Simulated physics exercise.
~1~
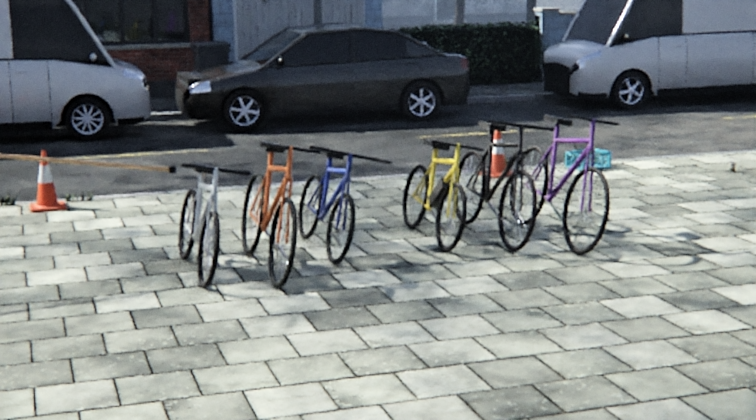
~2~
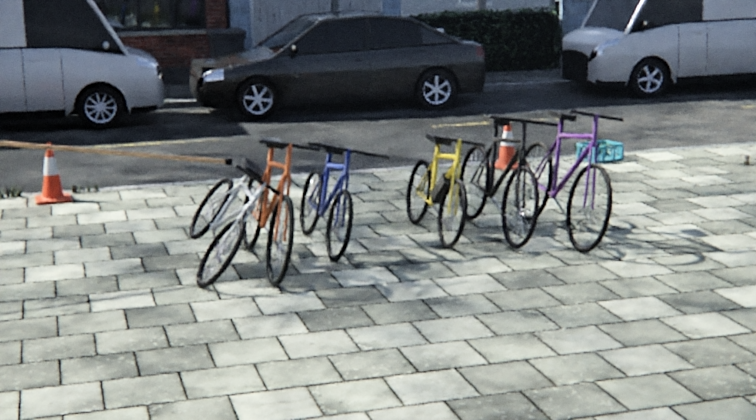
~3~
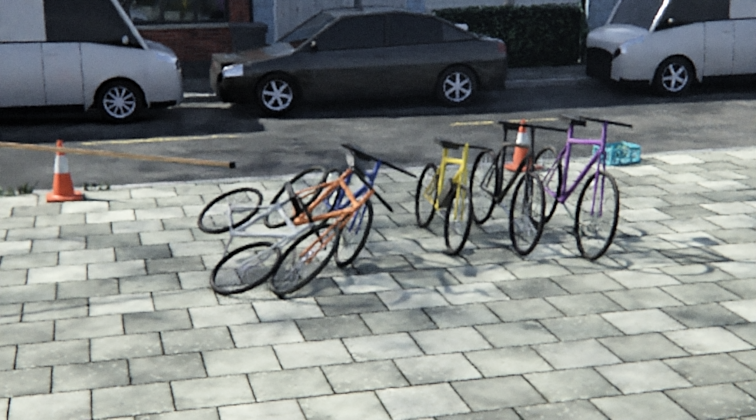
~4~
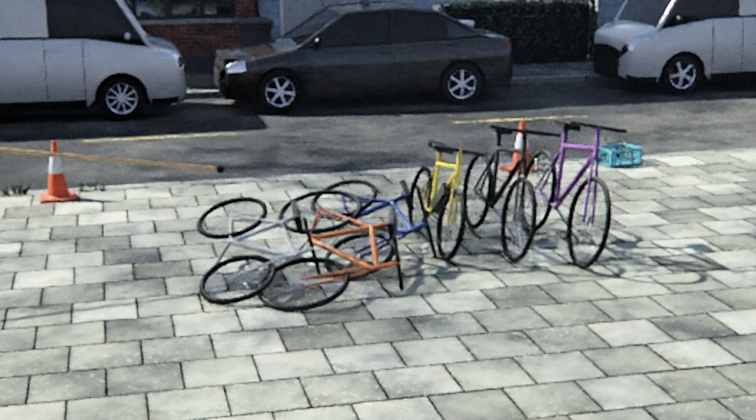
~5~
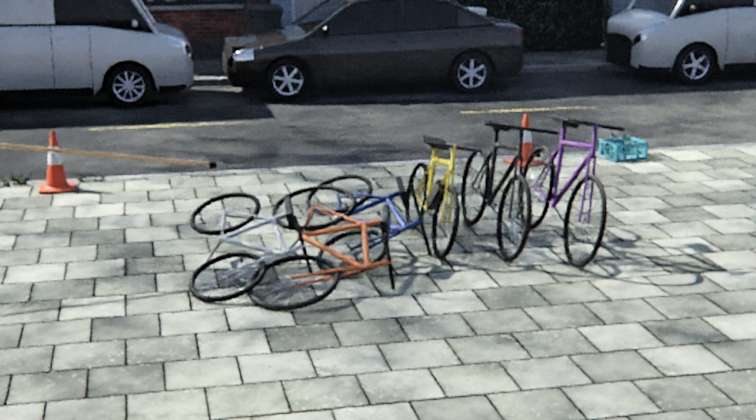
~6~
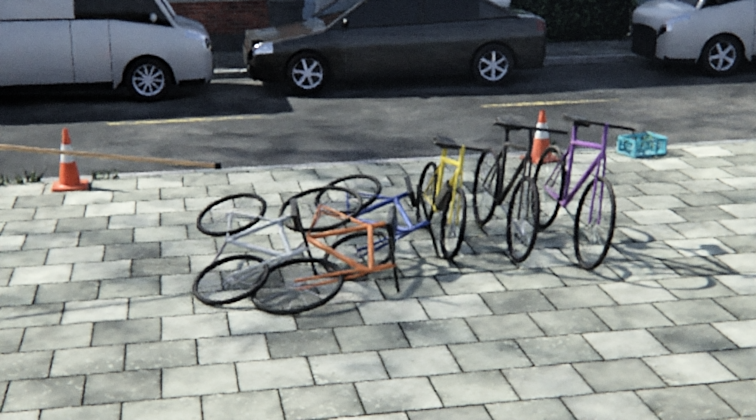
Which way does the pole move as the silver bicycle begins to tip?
The pole moves to the right.
